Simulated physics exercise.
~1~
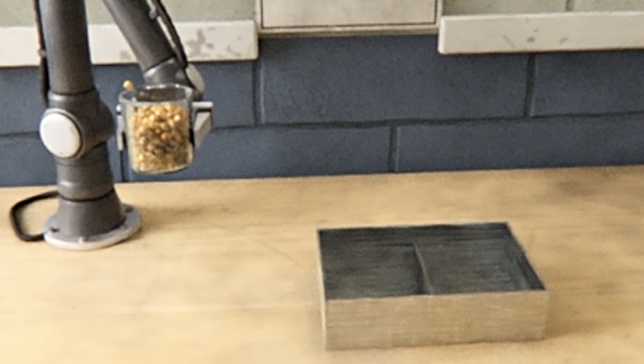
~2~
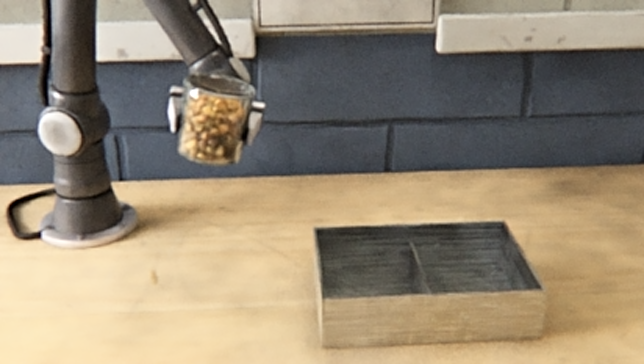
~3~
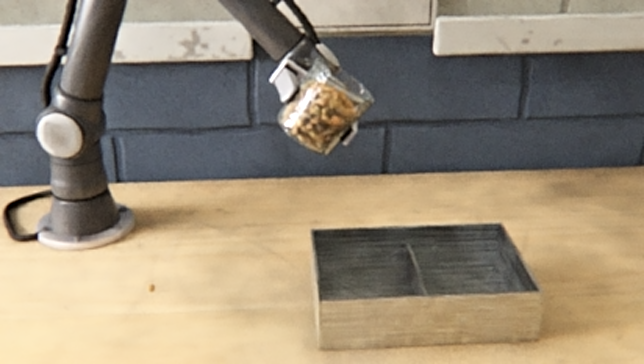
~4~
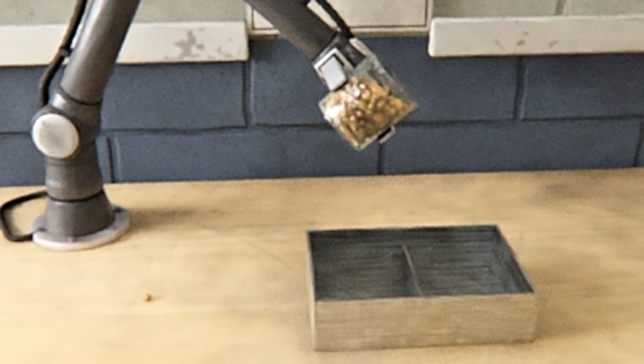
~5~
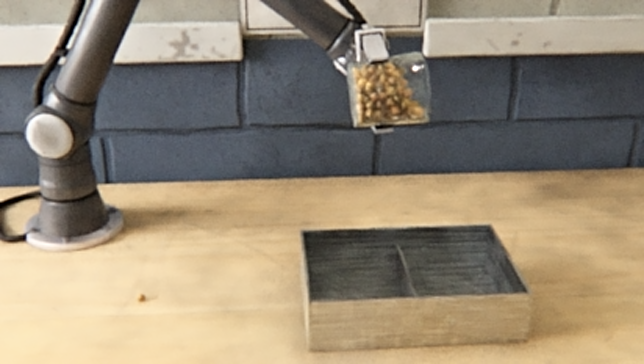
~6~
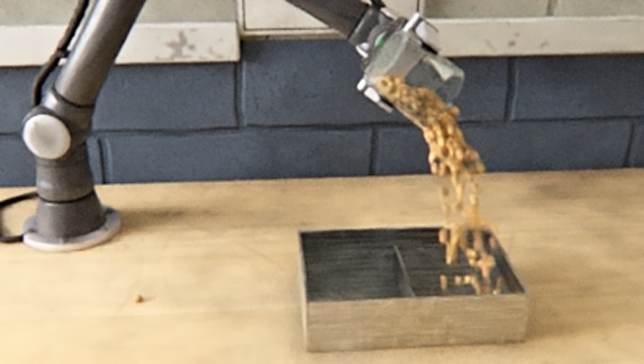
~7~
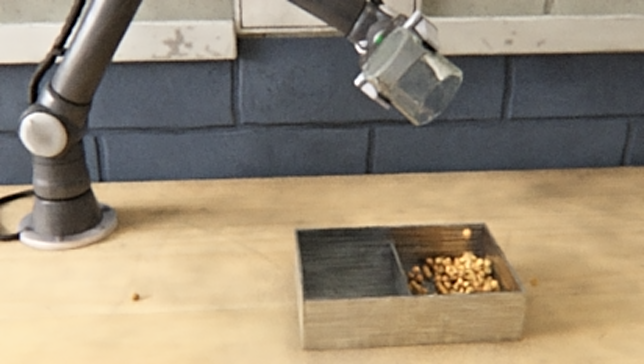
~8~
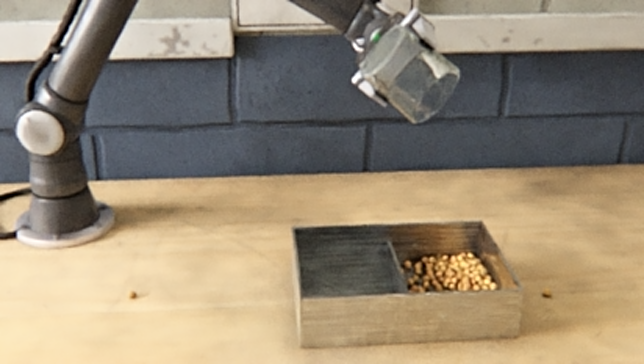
A pale wooden tabletop stands before a dark blue brick wall, seen from the front and slightly above. On the left, a dark grey robot arm grips a clear cup filled with golden dried chickpeas, while an open wooden box with two compartments sits to the right. The arm swings the cup rightward, tilting it as it goes, and a stray piece lies on the table. Near the box the cup tips over and chickpeas stream down into the right compartment. The emptied cup stays tilted above as they settle in a heap, leaving the left compartment empty and another stray piece right of the box.
